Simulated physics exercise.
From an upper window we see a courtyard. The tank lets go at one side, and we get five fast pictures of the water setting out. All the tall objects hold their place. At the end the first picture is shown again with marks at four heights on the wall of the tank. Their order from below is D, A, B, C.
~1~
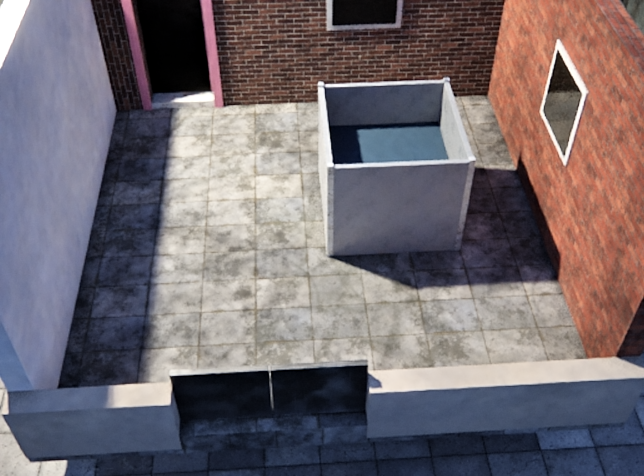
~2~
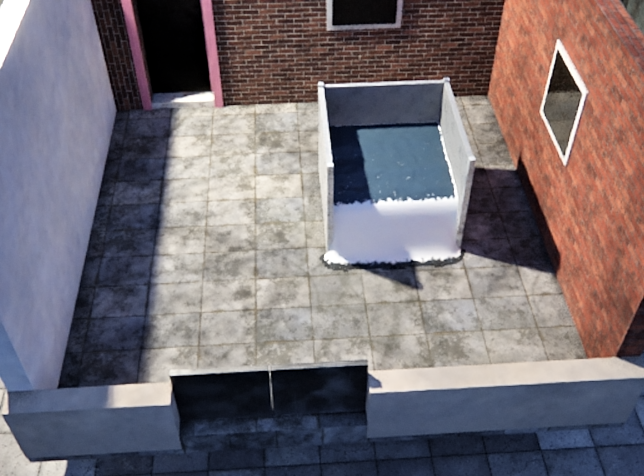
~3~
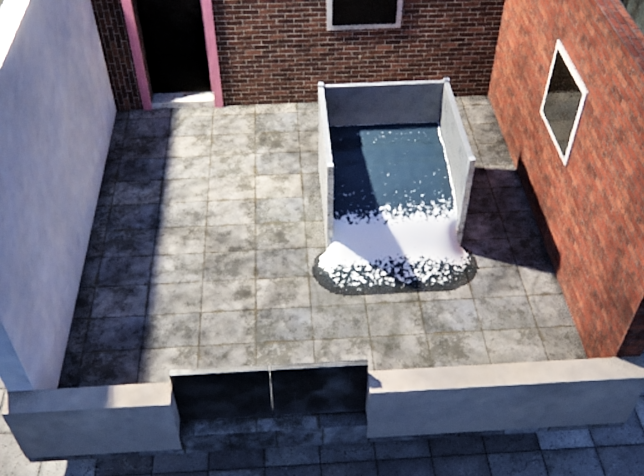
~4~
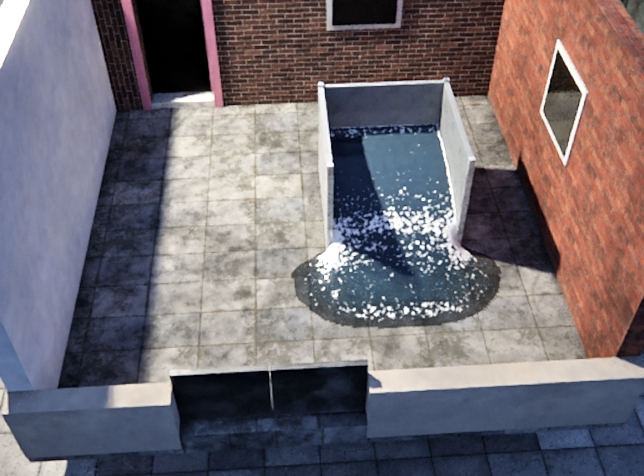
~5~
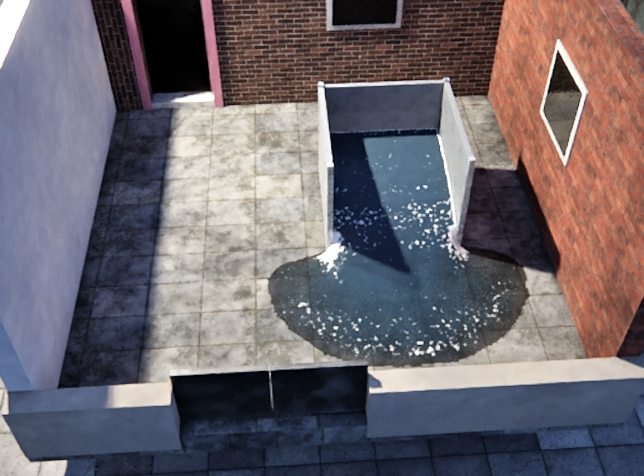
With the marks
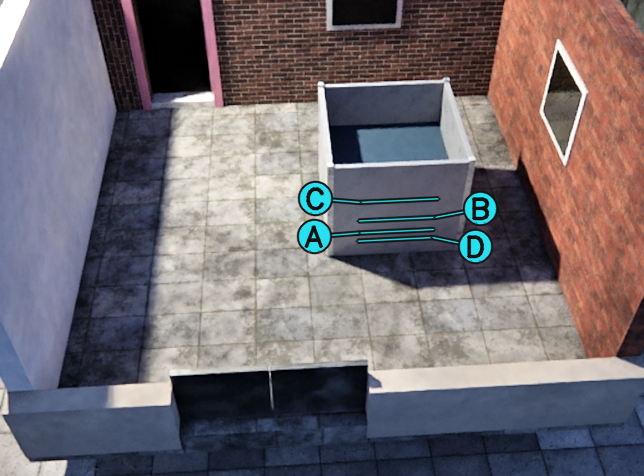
Courtyard with brick walls and a pink doorway, water pouring from a tank's open front and spreading across the paving.
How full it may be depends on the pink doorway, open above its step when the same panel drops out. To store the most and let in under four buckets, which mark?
The limit is C.
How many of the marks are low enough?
All of the four.
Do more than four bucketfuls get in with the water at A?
No.
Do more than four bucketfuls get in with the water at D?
No.
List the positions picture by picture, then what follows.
Water in the tank at rest, its middle at (389, 161); foot of the pink doorway at (184, 108); shut gate at (270, 373).
Water covers 1 % of the ground and shows as far out as (329, 260).
Water covers 4 % of the ground and shows as far out as (320, 273).
Water covers 8 % of the ground and shows as far out as (305, 293).
Water covers 14 % of the ground and shows as far out as (509, 303).
On the marked copy, A at (396, 231); B at (397, 219); C at (399, 200); D at (395, 239); from the bottom up D, A, B, C.
If A is chosen, nothing gets over.
If B is chosen, nothing gets over.
If C is chosen, a bucket or two gets in.
If D is chosen, nothing gets over.
